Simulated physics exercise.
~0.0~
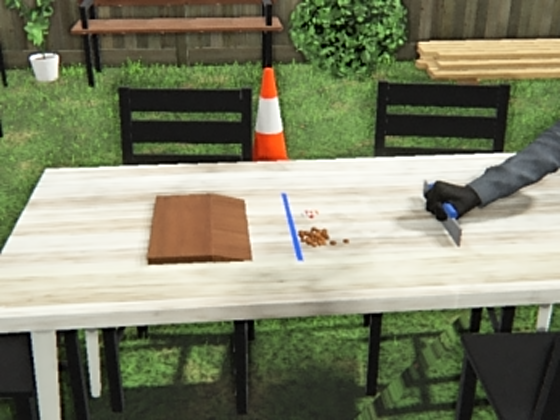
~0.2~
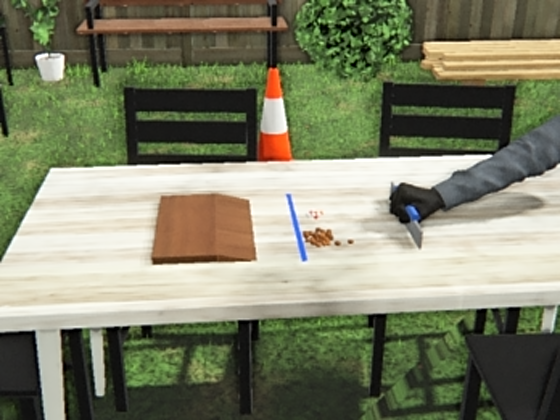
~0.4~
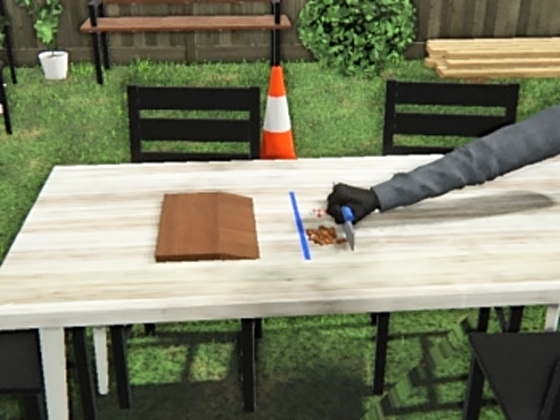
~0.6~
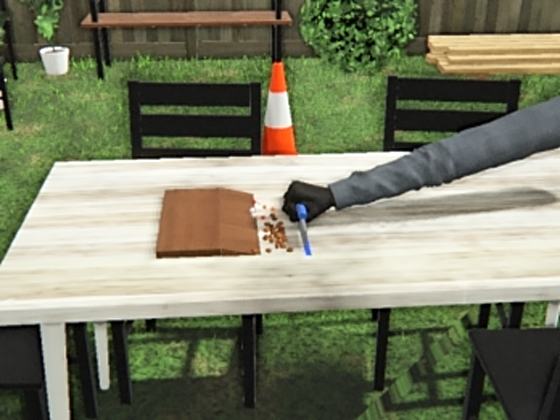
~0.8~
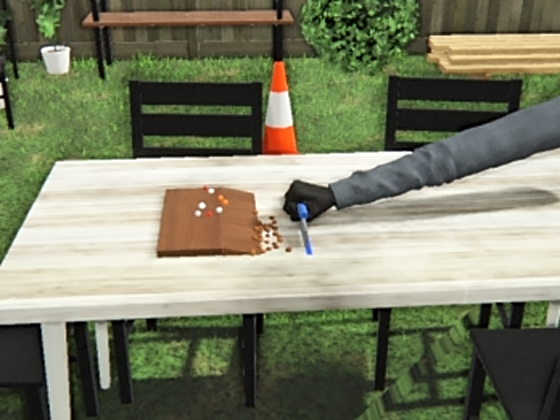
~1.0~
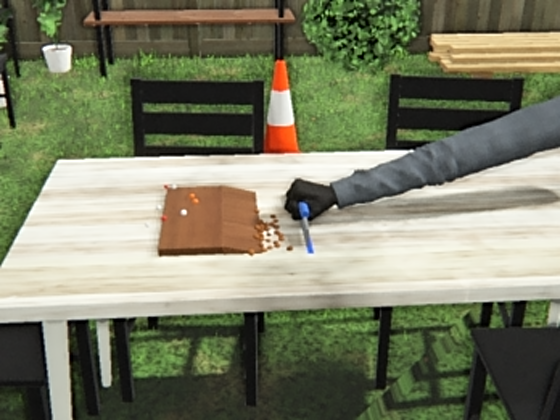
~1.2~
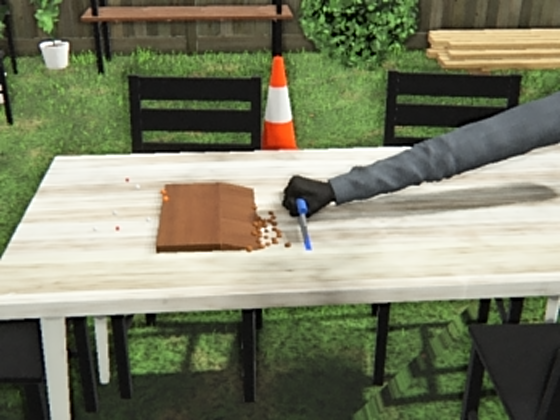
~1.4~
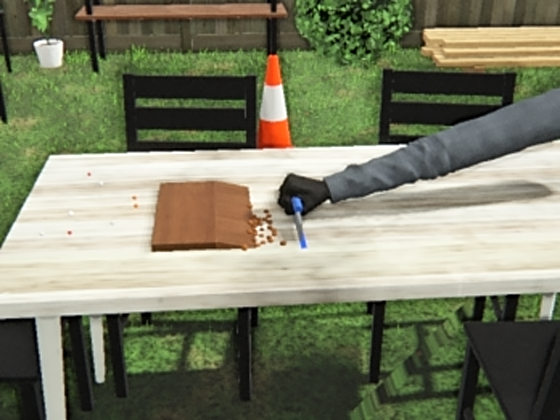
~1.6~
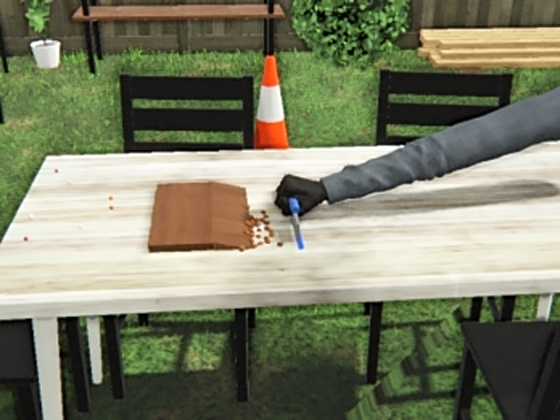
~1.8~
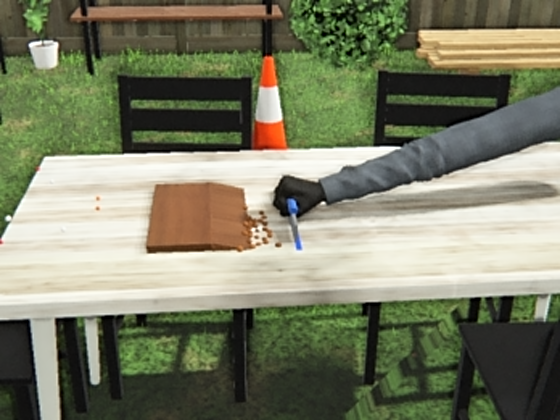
Gloved hand sweeping a scraper left to blue tape, red and white bits crossing the wooden slab while brown bits stay behind.
